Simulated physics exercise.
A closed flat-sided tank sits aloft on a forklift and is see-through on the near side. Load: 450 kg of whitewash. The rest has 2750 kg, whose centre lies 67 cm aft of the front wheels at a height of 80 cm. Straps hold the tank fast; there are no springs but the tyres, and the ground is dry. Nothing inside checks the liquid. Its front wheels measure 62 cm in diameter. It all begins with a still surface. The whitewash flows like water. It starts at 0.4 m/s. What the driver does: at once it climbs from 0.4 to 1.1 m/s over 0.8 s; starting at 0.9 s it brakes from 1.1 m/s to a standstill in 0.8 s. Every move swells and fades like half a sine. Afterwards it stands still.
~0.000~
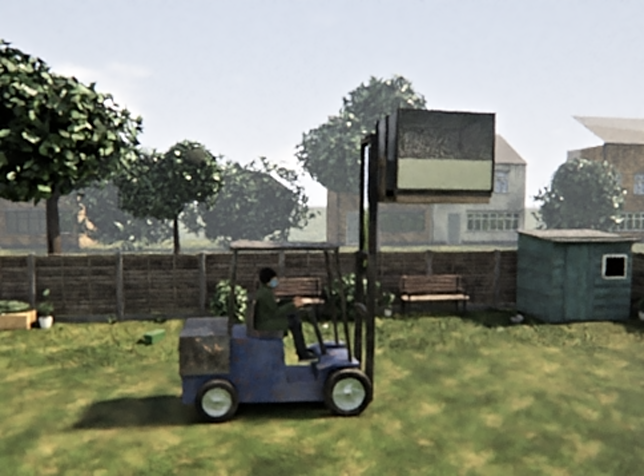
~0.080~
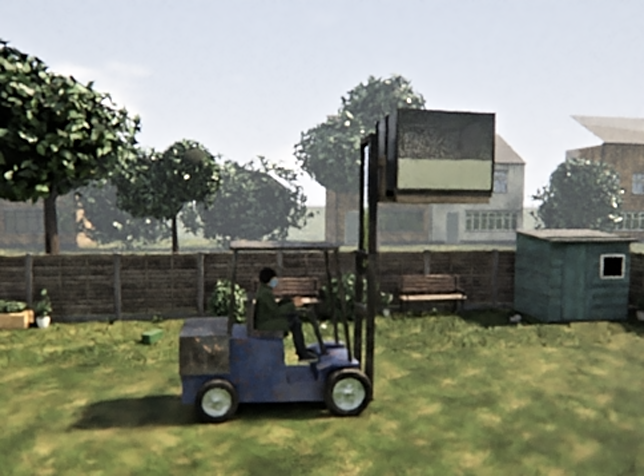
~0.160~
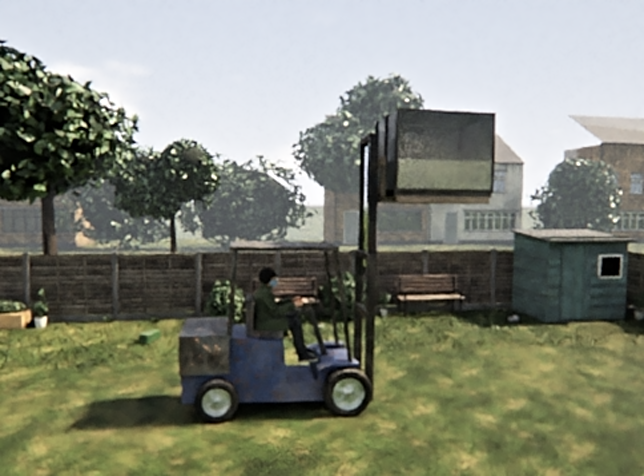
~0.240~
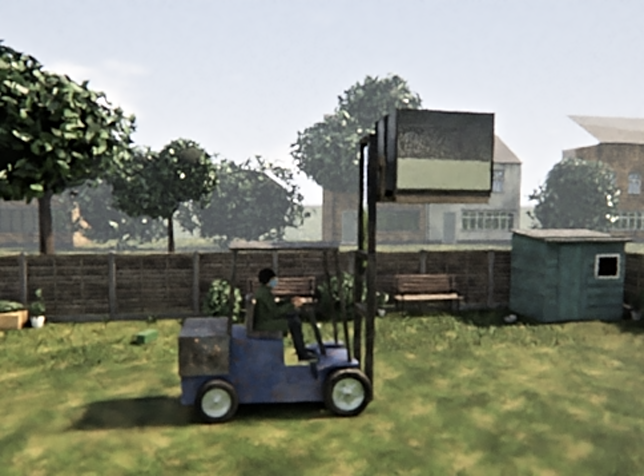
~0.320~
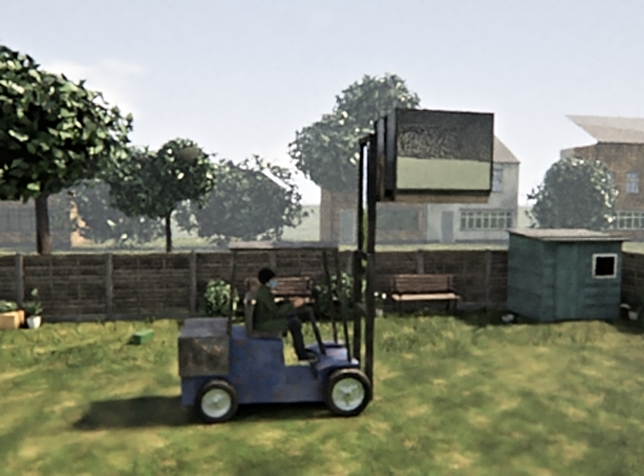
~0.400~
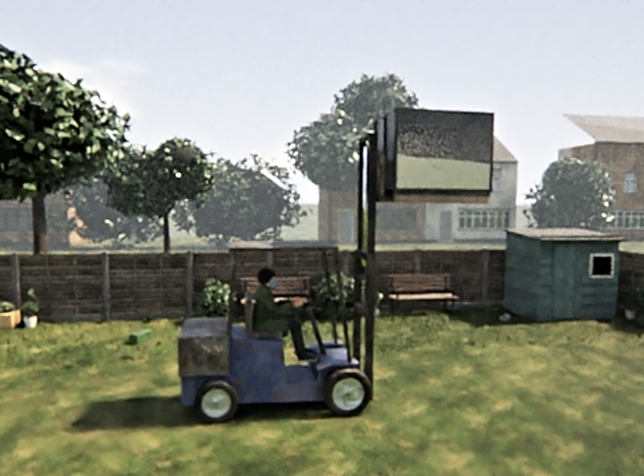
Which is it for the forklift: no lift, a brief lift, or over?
It never lifts a wheel.
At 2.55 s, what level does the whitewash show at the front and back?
About 20 cm in front and 72 cm behind.
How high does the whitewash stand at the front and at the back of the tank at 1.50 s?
Front 60 cm, back 18 cm.
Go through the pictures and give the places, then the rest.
It reaches (479, 162) at the front; it reaches (412, 160) at the back; it rides level; the front is on the right; a wheel hub at (349, 395), in the first picture.
It reaches (479, 162) at the front; it reaches (412, 160) at the back; it rides level, in the second picture.
It reaches (478, 162) at the front; it reaches (412, 160) at the back; it rides level, in the third picture.
It reaches (478, 162) at the front; it reaches (411, 160) at the back; it rides level, in the fourth picture.
It reaches (477, 162) at the front; it reaches (411, 159) at the back; it rides level, in the fifth picture.
It reaches (477, 163) at the front; it reaches (411, 158) at the back; it rides level; a wheel hub at (349, 395), in the sixth picture.
By 1.50 s the lean is 0°, wheels down; the liquid stands 18 cm at the back and 60 cm at the front.
By 2.55 s the lean is 0°, wheels down; the liquid stands 72 cm at the back and 20 cm at the front.
By 4.68 s no wheel has left the ground; at worst the lighter axle bore 0 per cent of the weight.
